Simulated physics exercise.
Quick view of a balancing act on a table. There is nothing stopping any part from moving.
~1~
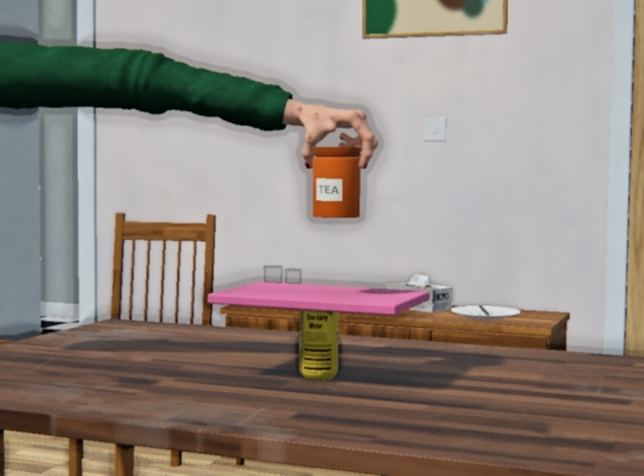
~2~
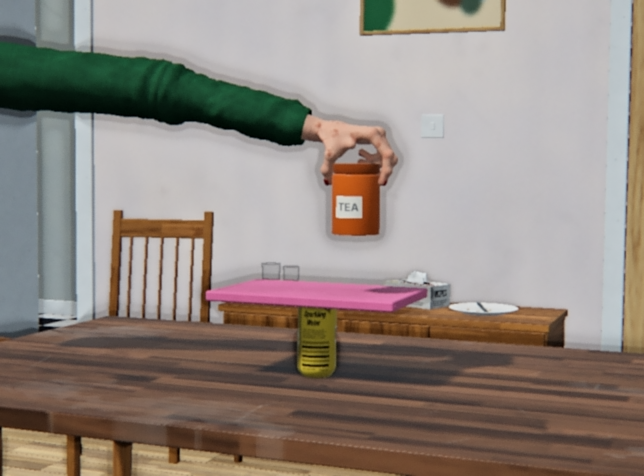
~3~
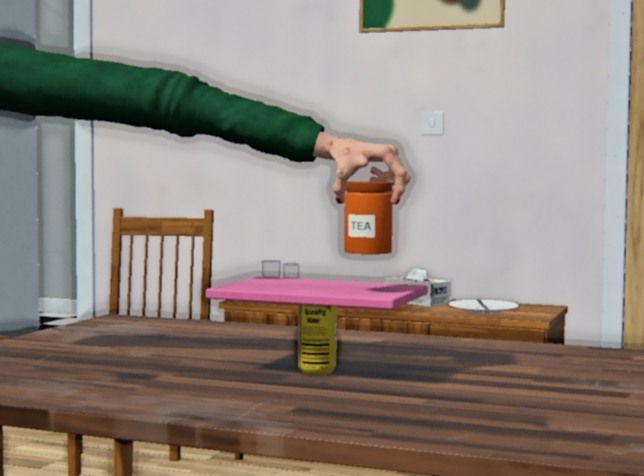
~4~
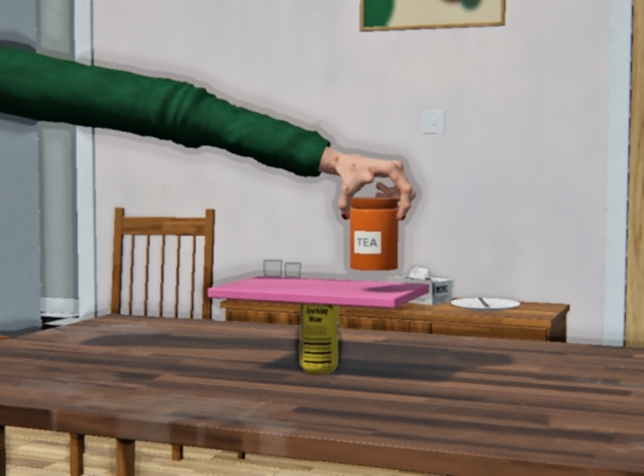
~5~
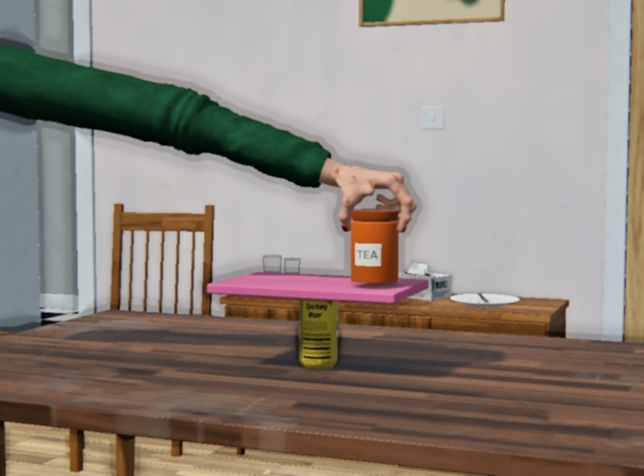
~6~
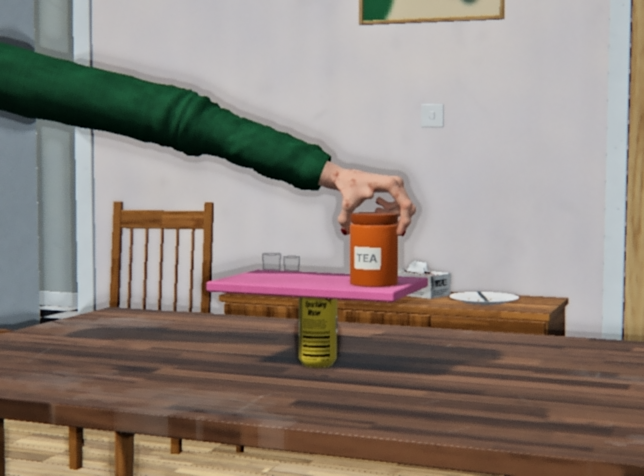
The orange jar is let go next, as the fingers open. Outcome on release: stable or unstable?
The stack breaks down.
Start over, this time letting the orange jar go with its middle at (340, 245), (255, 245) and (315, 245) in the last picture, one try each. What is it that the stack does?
The stack remains standing in the first case, tumbles down in the second, and remains standing in the third.
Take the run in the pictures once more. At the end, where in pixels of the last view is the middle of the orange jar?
Look around (442, 353) in the final frame.
Then, 0.30 s after the last picture, orange jar now fallen; pink lid tipped 56° from how it was.
Then, 0.40 s after the last picture, pink lid on its side.
Then, 0.60 s after the last picture, orange jar resting near (439, 354).
Then, 0.90 s after the last picture, pink lid now fallen.
At rest, fallen, pink lid and orange jar; yellow can in place. Seen from the same camera at the end, orange jar near (443, 353). The stack loses its balance.
